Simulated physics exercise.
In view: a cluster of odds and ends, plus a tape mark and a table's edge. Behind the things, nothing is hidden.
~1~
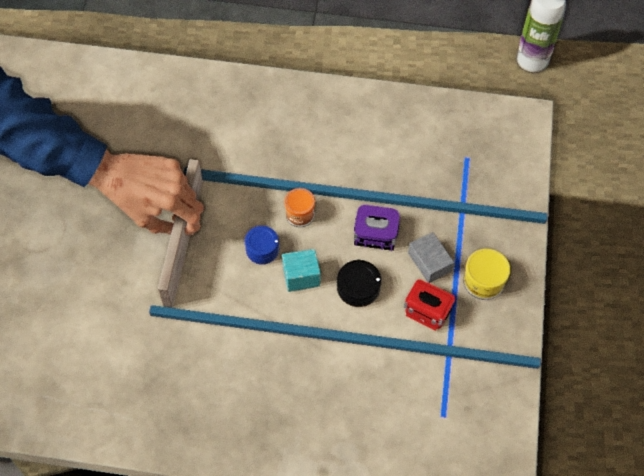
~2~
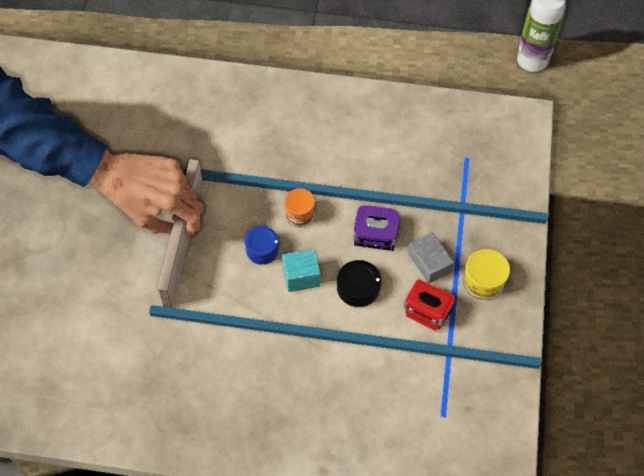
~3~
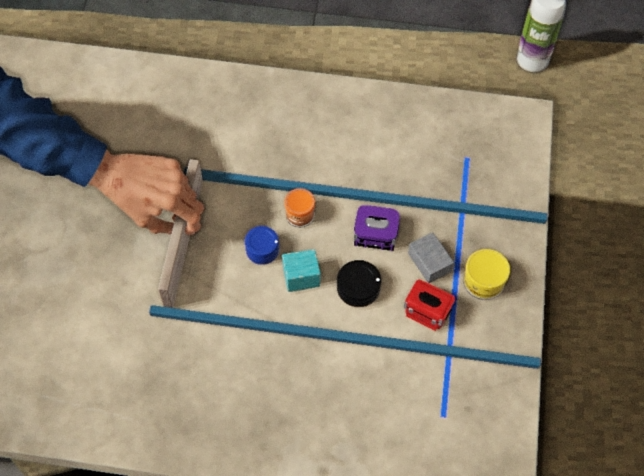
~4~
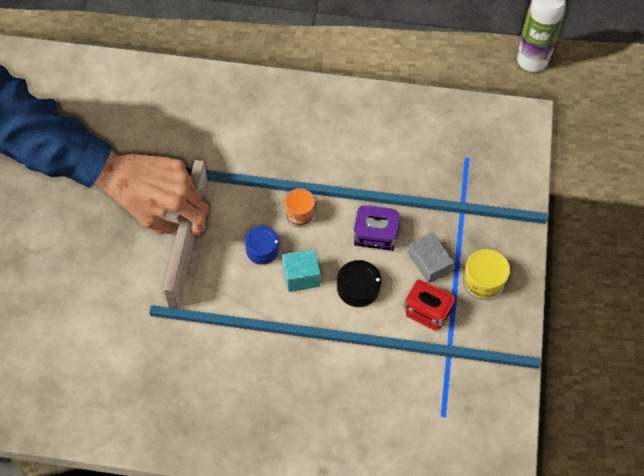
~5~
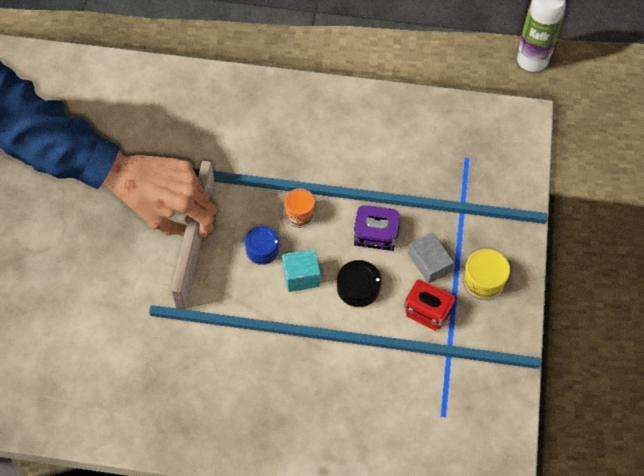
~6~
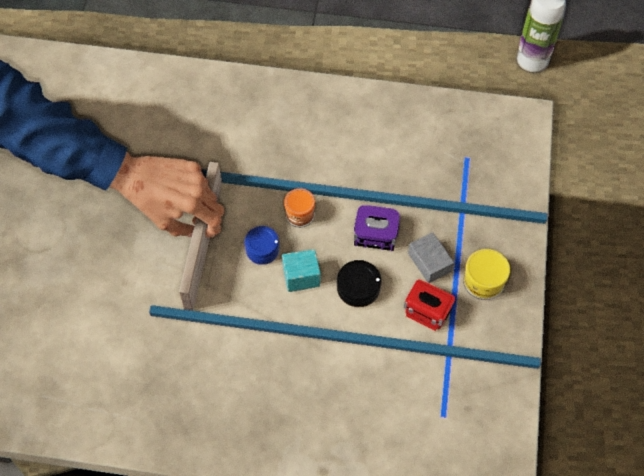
A hand sliding an upright board slightly right between two teal strips, toward small coloured containers and blocks that stay still.
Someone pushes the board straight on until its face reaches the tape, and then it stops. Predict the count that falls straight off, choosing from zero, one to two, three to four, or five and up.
Ha, one or two come down.
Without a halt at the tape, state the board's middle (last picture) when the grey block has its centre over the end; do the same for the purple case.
The middle is at (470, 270) when it's the grey block, and at (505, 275) when it's the purple case.
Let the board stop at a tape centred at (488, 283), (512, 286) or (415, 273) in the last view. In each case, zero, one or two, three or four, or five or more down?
Either three or four; at least five; no fall at all.
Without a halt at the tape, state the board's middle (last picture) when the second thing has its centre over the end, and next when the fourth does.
At (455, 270) for the second, at (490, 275) for the fourth.
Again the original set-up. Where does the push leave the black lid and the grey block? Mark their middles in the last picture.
Approximately (510, 305) for one, approximately (529, 277) for the other.
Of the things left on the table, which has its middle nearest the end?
That would be the red case.
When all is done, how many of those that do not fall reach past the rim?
It would come to 2.
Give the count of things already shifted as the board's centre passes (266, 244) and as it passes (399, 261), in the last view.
Answer - first 1, then 8.
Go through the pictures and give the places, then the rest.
In the first frame, yellow pot (486, 275); red case (429, 305); grey block (431, 258); board (181, 233); tape (456, 279).
In the second frame, red case (429, 305); blue lid (262, 245).
In the third frame, grey block (431, 258); black lid (359, 284).
In the fourth frame, yellow pot (486, 275); turquoise block (301, 271).
In the fifth frame, red case (429, 305); board (194, 234).
In the sixth frame, yellow pot (486, 275); red case (429, 305); grey block (431, 258); board (202, 235); tape (456, 279).
Early on, none off yet; yellow pot at rest near (486, 275); red case at rest near (429, 305); grey block at rest near (431, 258).
Finally, the number that fall off is one or two; lost, yellow pot.
